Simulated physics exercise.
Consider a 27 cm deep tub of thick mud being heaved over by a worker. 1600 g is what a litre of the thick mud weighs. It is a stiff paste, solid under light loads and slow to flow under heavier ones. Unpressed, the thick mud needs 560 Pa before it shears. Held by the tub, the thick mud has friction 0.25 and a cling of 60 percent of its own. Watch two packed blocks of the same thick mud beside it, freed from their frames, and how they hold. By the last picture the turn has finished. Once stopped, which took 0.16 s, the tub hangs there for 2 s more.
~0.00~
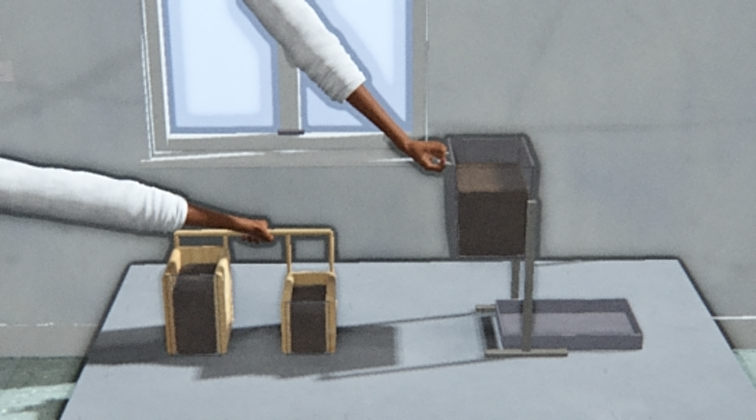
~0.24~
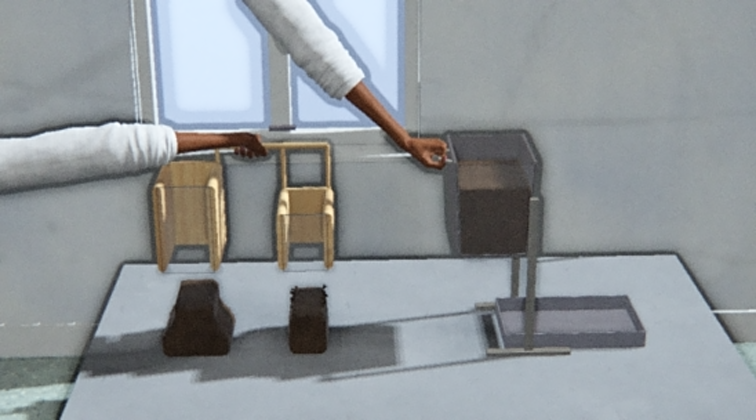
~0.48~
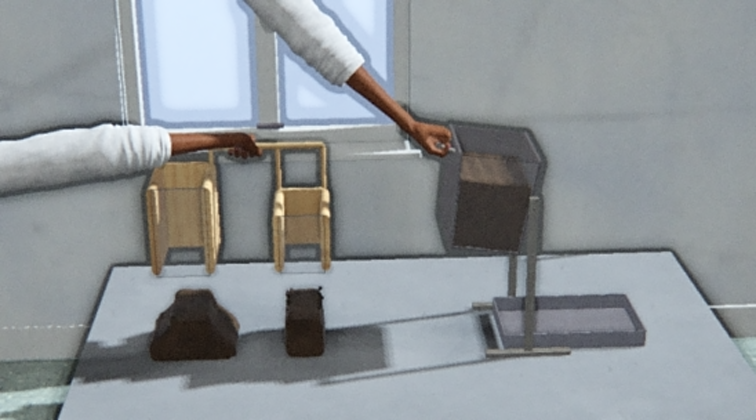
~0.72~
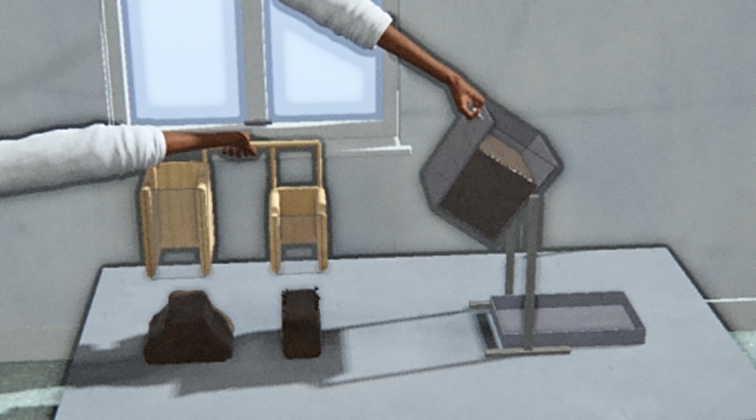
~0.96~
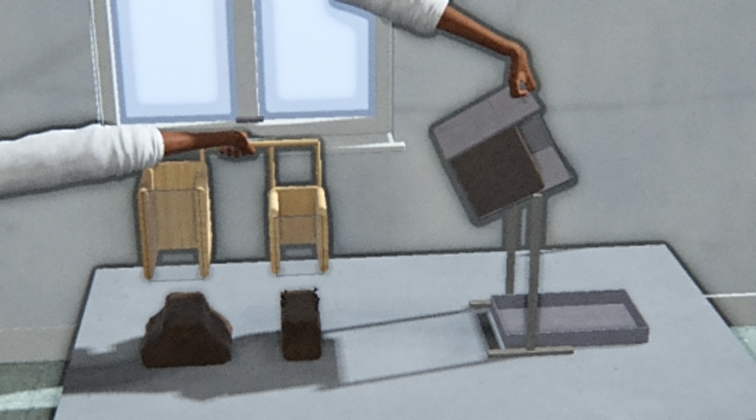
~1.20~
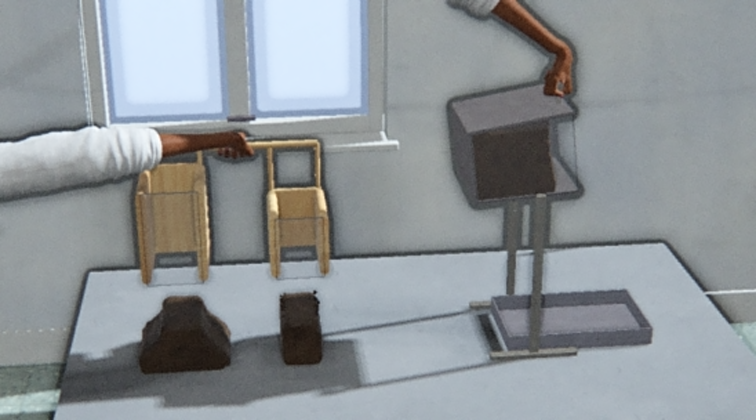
In a grey-walled room with a window, seen from the front and slightly above, a pale grey table holds two dark brown mud blocks in wooden moulds at left and a clear tub of mud on a stand above a shallow tray at right. One hand lifts the moulds, and the left block slumps wider while the right barely changes. Another hand turns the tub clockwise onto its side as the view drifts slightly.
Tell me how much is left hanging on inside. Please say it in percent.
Roughly 100 % is left.
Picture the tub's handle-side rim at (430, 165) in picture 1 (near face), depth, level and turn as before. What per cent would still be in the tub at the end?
60 %.
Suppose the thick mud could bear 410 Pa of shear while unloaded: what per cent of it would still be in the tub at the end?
It would be close to 75 percent.
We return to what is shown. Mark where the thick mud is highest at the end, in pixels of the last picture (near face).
Around (494, 139).
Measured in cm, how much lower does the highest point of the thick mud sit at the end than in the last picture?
Roughly 2 cm.
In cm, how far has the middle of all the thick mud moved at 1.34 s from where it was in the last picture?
1 cm.
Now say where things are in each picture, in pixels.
In the first picture, handle-side rim at (456, 167), tilt 0 degrees; highest point of the thick mud at (515, 191); test blocks 21 cm, 13 cm high (left to right).
In the second picture, handle-side rim at (458, 164), tilt 0 degrees; highest point of the thick mud at (517, 188); test blocks 16 cm, 13 cm high (left to right).
In the third picture, handle-side rim at (463, 154), tilt 8 degrees; highest point of the thick mud at (466, 180); test blocks 14 cm, 13 cm high (left to right).
In the fourth picture, handle-side rim at (494, 124), tilt 35 degrees; highest point of the thick mud at (479, 150); test blocks 14 cm, 13 cm high (left to right).
In the fifth picture, handle-side rim at (541, 111), tilt 64 degrees; highest point of the thick mud at (513, 129); test blocks 14 cm, 13 cm high (left to right).
In the sixth picture, handle-side rim at (573, 115), tilt 83 degrees; highest point of the thick mud at (545, 128); test blocks 14 cm, 13 cm high (left to right).
By 1.34 s, the tub is at 83 degrees and holds 100 %.
By 1.51 s, the tub is at 83 degrees and holds 100 %.
By 1.68 s, the tub is at 83 degrees and holds 100 %.
By 1.85 s, the tub is at 83 degrees and holds 100 %.
By 3.20 s, at the end, the tub is at 83 degrees and holds 100 %.
